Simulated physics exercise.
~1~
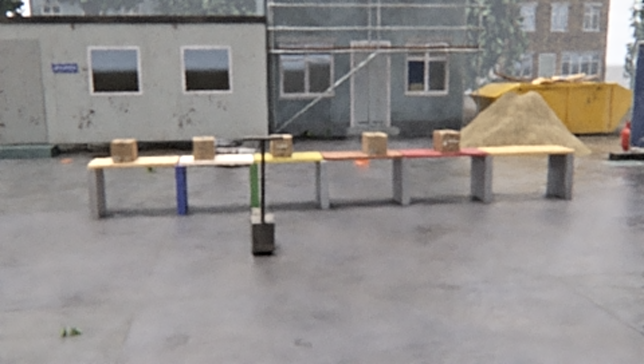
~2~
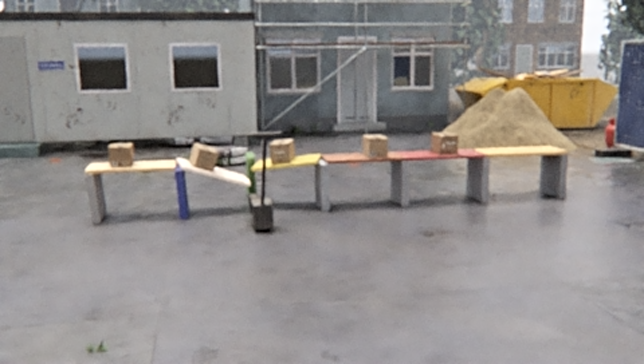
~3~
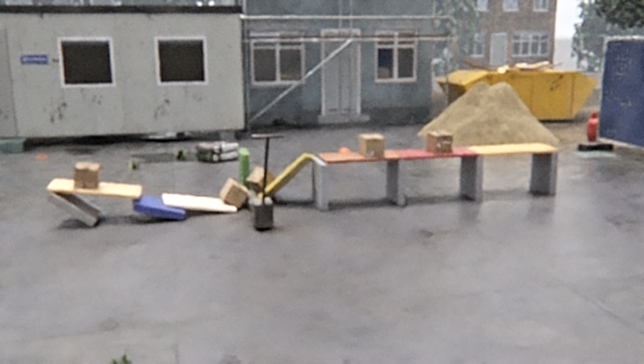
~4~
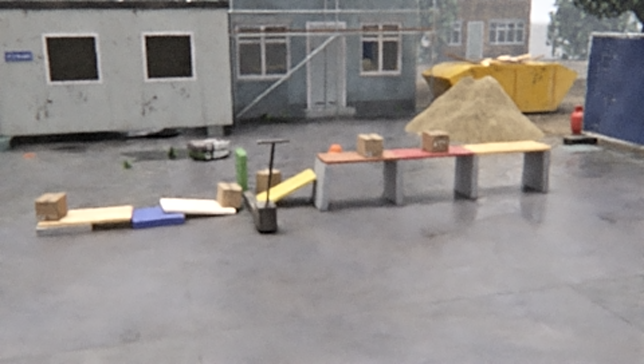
Row of board-topped benches on a wet building site collapsing at the left, boxes dropping, while the red-topped right section stays standing.
